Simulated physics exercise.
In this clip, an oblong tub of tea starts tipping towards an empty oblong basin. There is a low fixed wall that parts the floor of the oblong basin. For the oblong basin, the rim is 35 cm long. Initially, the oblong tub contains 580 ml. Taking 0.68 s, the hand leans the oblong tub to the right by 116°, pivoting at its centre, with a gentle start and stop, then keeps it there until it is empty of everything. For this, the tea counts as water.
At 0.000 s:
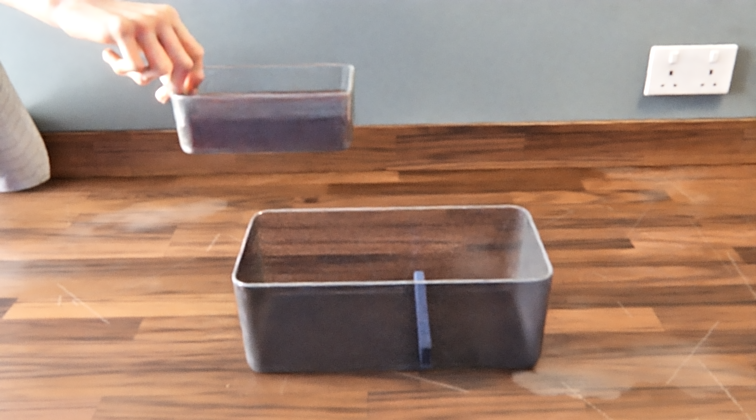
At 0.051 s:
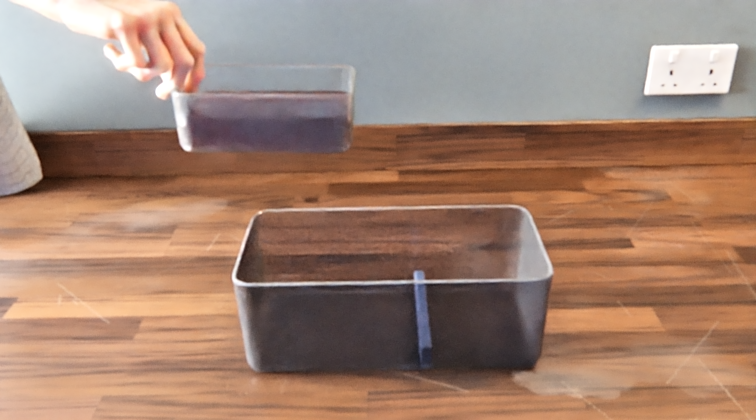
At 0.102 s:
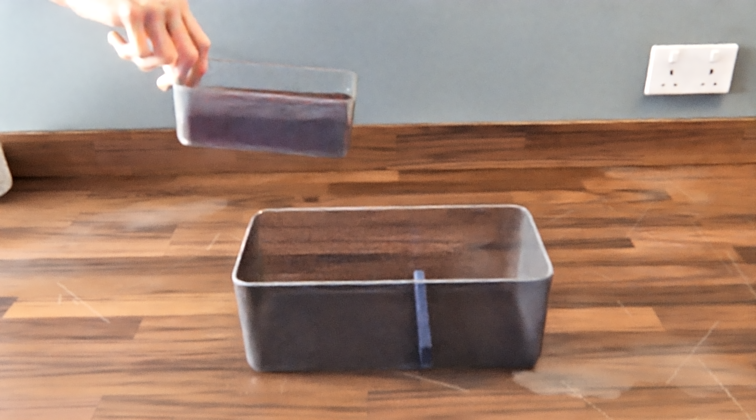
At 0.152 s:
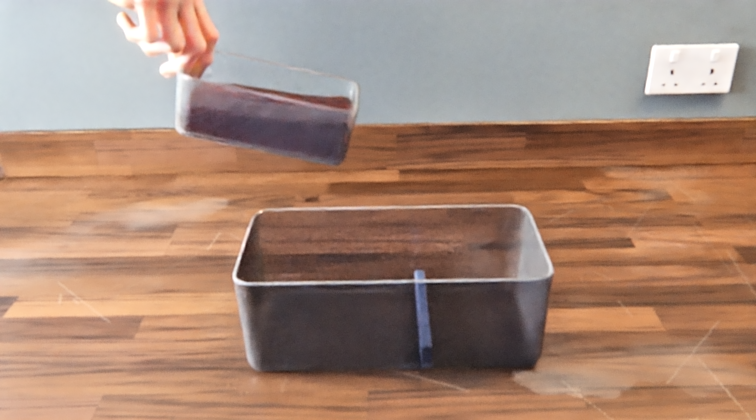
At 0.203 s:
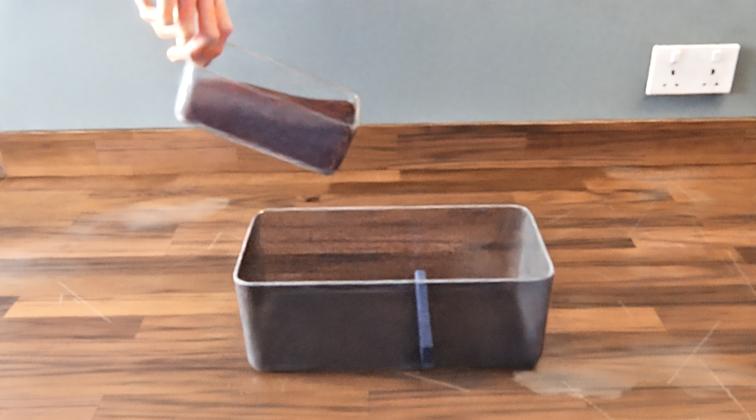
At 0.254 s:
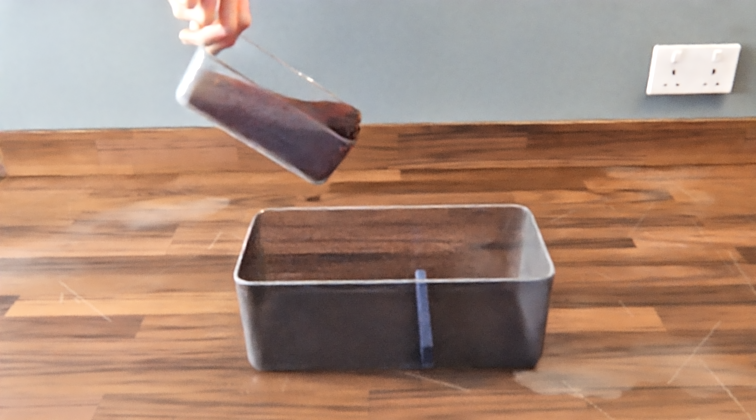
On a wooden worktop, a hand tilting a clear oblong tub of dark liquid rightward above an empty oblong basin.
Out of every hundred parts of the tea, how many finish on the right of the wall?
About 22 in every hundred.
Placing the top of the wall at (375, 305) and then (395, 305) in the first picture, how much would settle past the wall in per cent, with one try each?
It comes to 75 per cent, and then 55 per cent.
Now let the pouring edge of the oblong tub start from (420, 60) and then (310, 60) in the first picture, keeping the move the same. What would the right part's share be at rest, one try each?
Try 1: Approx. 65 %; try 2: Approx. 20 %.
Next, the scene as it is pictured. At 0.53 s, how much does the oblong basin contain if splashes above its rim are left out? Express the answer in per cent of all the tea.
I reckon close to 54 percent of it.
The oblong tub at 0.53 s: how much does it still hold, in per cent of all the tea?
Some 6 % of it is still there.
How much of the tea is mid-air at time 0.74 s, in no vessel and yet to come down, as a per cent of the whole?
Near 5 in a hundred.
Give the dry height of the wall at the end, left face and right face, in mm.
On the left it's about 16 mm; on the right, about 24 mm.
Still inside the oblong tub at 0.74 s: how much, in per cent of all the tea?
Close to 0 percent of the total.
By 0.53 s the tilt is 103° and 6 per cent is still to pour, 49 is left of the wall and 5 right of it.
By 0.74 s the tilt is 116° and 0 per cent is still to pour, 78 is left of the wall and 17 right of it.
By 0.95 s the tilt is 116° and 0 per cent is still to pour, 75 is left of the wall and 21 right of it.
By 1.18 s the tilt is 116° and 0 per cent is still to pour, 75 is left of the wall and 21 right of it.
At rest 75 per cent lies left of the wall, 22 right of it and 3 outside.
